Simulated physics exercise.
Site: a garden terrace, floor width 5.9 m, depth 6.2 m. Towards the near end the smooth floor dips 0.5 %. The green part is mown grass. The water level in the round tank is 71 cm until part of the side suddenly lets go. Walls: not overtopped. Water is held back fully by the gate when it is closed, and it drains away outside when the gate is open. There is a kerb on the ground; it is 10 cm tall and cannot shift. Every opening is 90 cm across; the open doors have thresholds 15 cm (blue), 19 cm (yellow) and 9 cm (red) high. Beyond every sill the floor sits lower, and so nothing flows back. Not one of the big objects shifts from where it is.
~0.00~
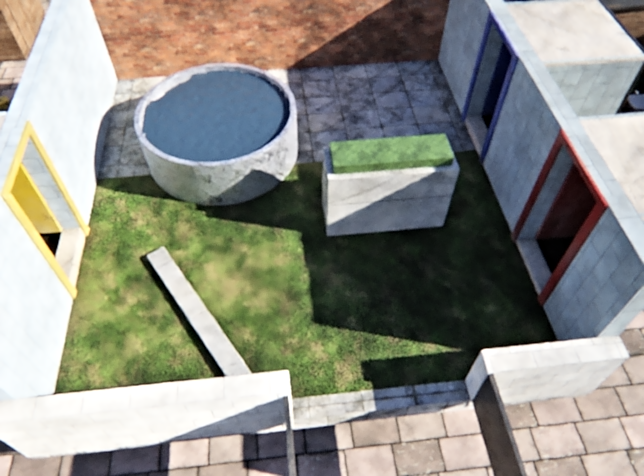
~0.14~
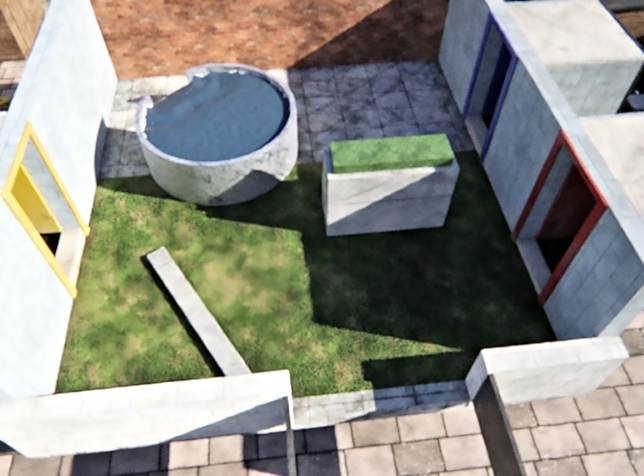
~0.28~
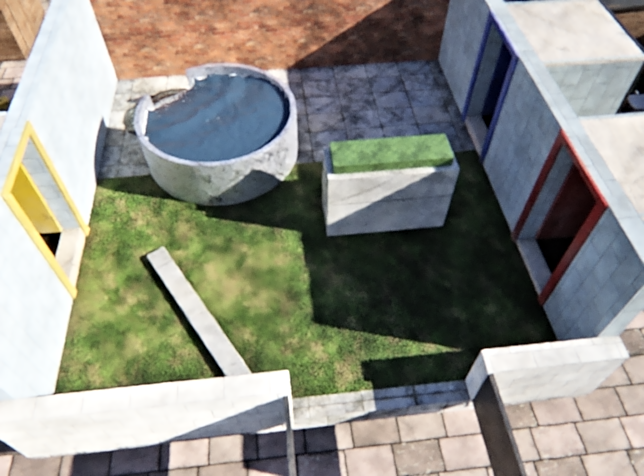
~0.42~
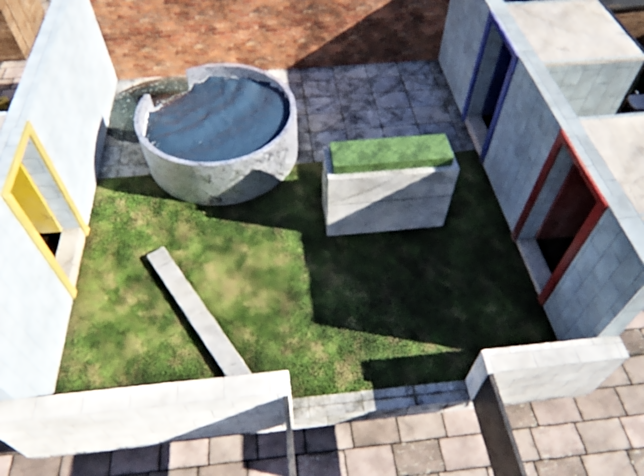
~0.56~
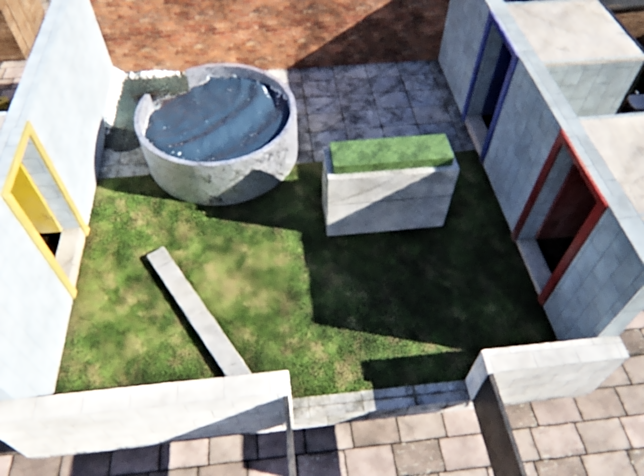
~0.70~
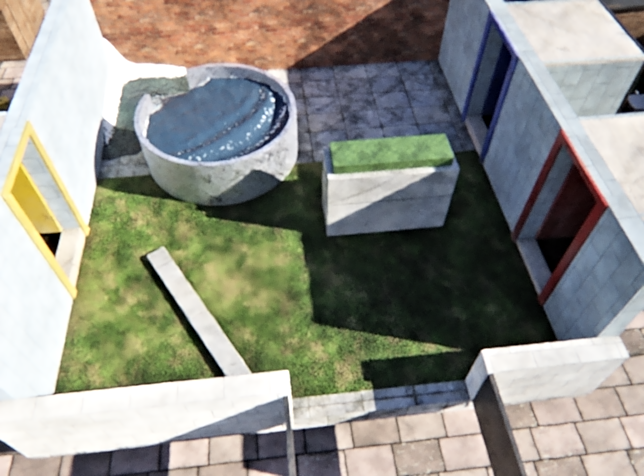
Water pouring through a gap in the round tank's back left rim, spreading across the paving toward the pale left wall.
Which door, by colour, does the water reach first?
The yellow door.
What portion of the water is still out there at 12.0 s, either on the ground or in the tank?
96 %.
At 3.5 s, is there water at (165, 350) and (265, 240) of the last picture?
Not yet touched, then not yet touched.
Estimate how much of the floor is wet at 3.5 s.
45 %.
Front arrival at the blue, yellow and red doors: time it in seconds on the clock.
Blue: 3.4 s; yellow: 2.4 s; red: 5.5 s.
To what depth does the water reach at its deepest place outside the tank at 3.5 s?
Up to near 34 cm.
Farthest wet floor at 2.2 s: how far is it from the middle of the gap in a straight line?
It's close to 3.0 metres.
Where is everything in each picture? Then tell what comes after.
The first picture shows the round tank at (217, 114) is whole and still, 71 cm deep.
In the second picture, the front is at (191, 104), 0.5 m from the gap at (174, 110); 0.2 m2 of floor is under water; 71 cm left at the back of the round tank.
In the third picture, the front is at (129, 115), 0.8 m from the gap at (174, 112); 0.8 m2 of floor is under water; 71 cm left at the back of the round tank.
In the fourth picture, water pours out at (174, 112) and has run 1.3 m, to (114, 101); deepest outside 40 cm, 71 cm at the round tank's back.
In the fifth picture, water pours out at (174, 111) and has run 1.7 m, to (118, 80); deepest outside 41 cm, 71 cm at the round tank's back.
In the sixth picture, the front is at (118, 80), 1.7 m from the gap at (174, 110); 2.5 m2 of floor is under water; 69 cm left at the back of the round tank.
After 1.4 s water covers 10 % of the floor and is deepest (51 cm) near (147, 92); blue door not reached, yellow door not reached, red door not reached.
After 2.2 s water covers 20 % of the floor and is deepest (44 cm) near (116, 88); blue door not reached, yellow door not reached, red door not reached.
After 3.5 s water covers 45 % of the floor and is deepest (34 cm) near (128, 81); blue door reached at 3.4 s, yellow door reached at 2.5 s, red door not reached.
After 7.0 s water covers 80 % of the floor and is deepest (20 cm) near (124, 100); blue door reached at 3.4 s, yellow door reached at 2.5 s, red door reached at 5.6 s.
After 12.0 s water covers 95 % of the floor and is deepest (12 cm) near (49, 424); blue door reached at 3.4 s, yellow door reached at 2.5 s, red door reached at 5.6 s.
